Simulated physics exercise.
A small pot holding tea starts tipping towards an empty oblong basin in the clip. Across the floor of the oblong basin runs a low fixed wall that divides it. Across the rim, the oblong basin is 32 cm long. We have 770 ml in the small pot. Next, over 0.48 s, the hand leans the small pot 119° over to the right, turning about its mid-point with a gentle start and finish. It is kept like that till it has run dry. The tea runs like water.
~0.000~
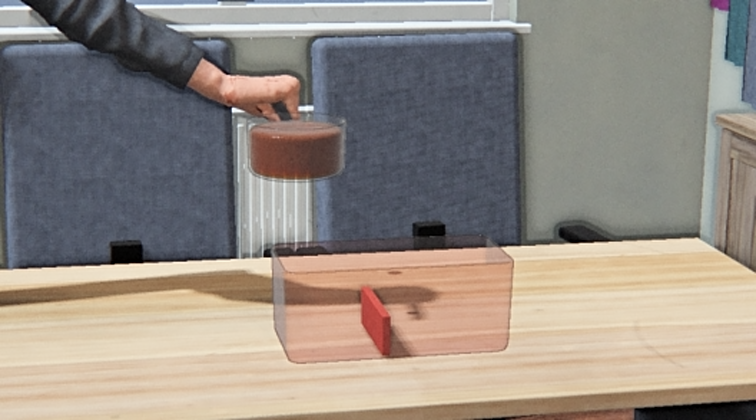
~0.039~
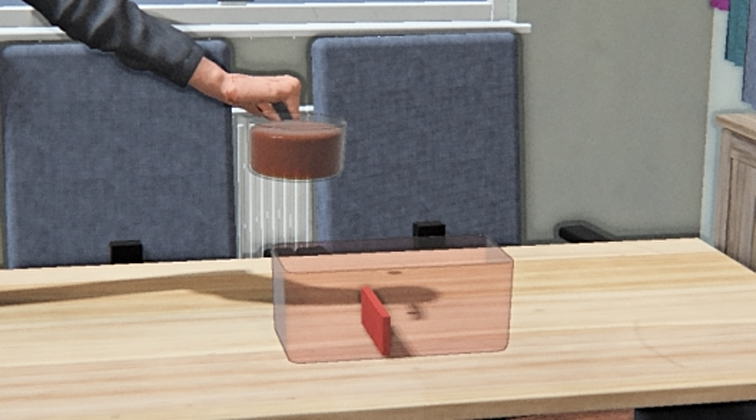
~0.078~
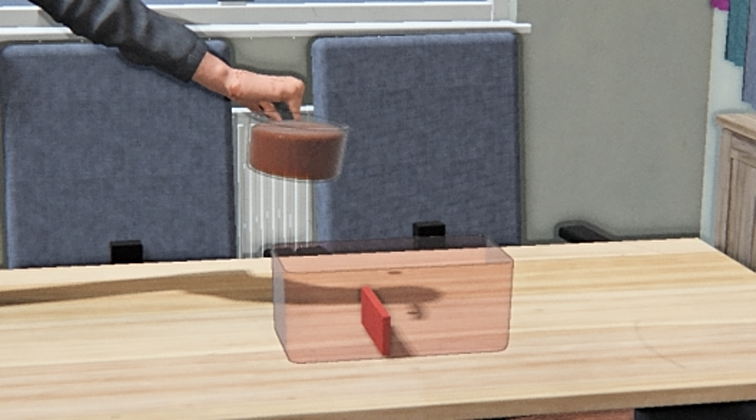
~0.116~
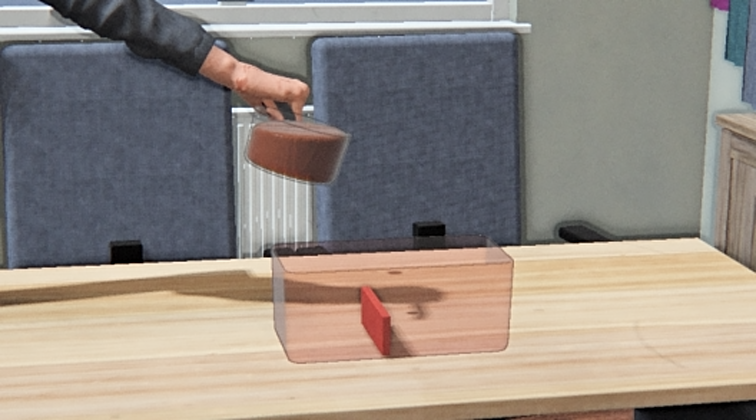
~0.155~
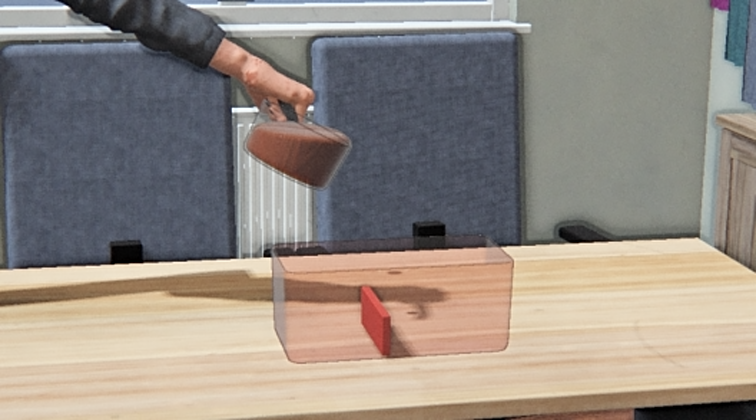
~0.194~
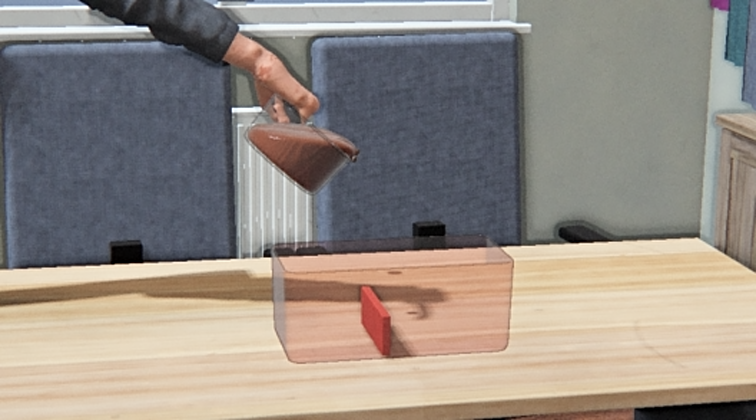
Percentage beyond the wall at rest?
48 per cent.
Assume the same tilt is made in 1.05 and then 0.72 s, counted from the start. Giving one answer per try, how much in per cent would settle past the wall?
I'd say 70 percent on the first go, 65 percent on the next.
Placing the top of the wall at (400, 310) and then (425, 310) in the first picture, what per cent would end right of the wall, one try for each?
Respectively close to 20 and 15 %.
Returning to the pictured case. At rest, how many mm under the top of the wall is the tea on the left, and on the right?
About 38 mm left, about 42 mm right.
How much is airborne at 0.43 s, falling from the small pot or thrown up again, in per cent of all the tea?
46 %.
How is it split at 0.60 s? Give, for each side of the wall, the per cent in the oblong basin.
Near 46 on the left, 48 on the right.
By 0.43 s the tilt is 116° and 12 per cent is still to pour, 9 is left of the wall and 32 right of it.
By 0.60 s the tilt is 119° and 1 per cent is still to pour, 46 is left of the wall and 49 right of it.
By 0.78 s the tilt is 119° and 0 per cent is still to pour, 48 is left of the wall and 47 right of it.
By 0.98 s the tilt is 119° and 0 per cent is still to pour, 49 is left of the wall and 48 right of it.
At rest 49 per cent lies left of the wall, 48 right of it and 3 outside.
